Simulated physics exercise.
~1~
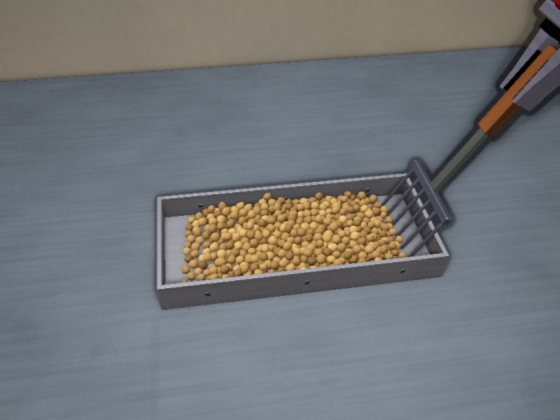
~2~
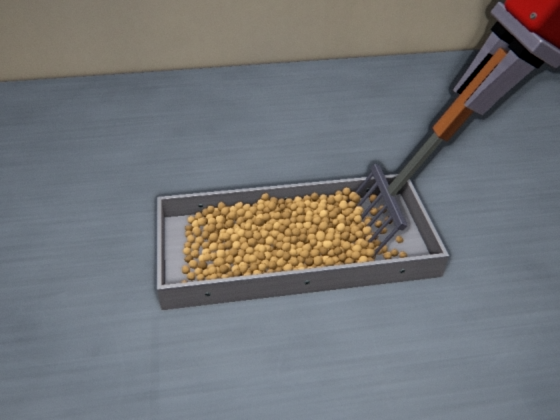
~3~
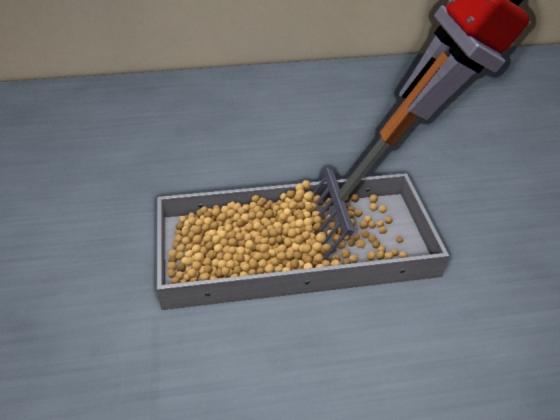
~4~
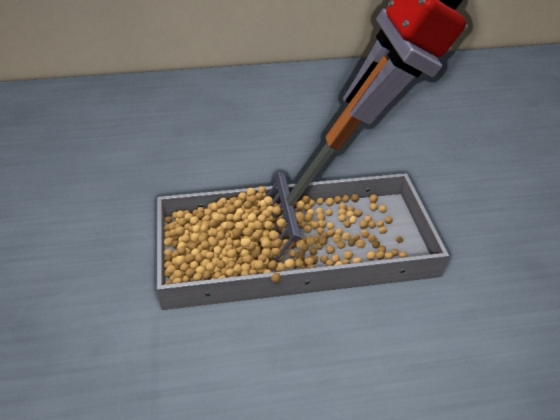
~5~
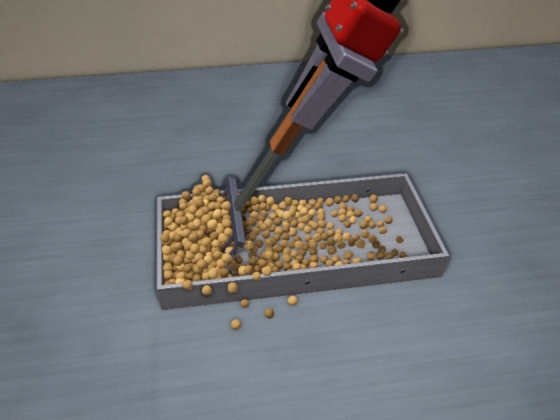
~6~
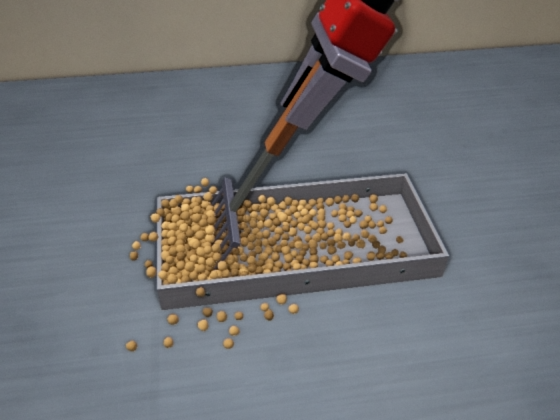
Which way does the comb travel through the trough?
The comb travels to the left, going from the right end of the trough towards the left end.
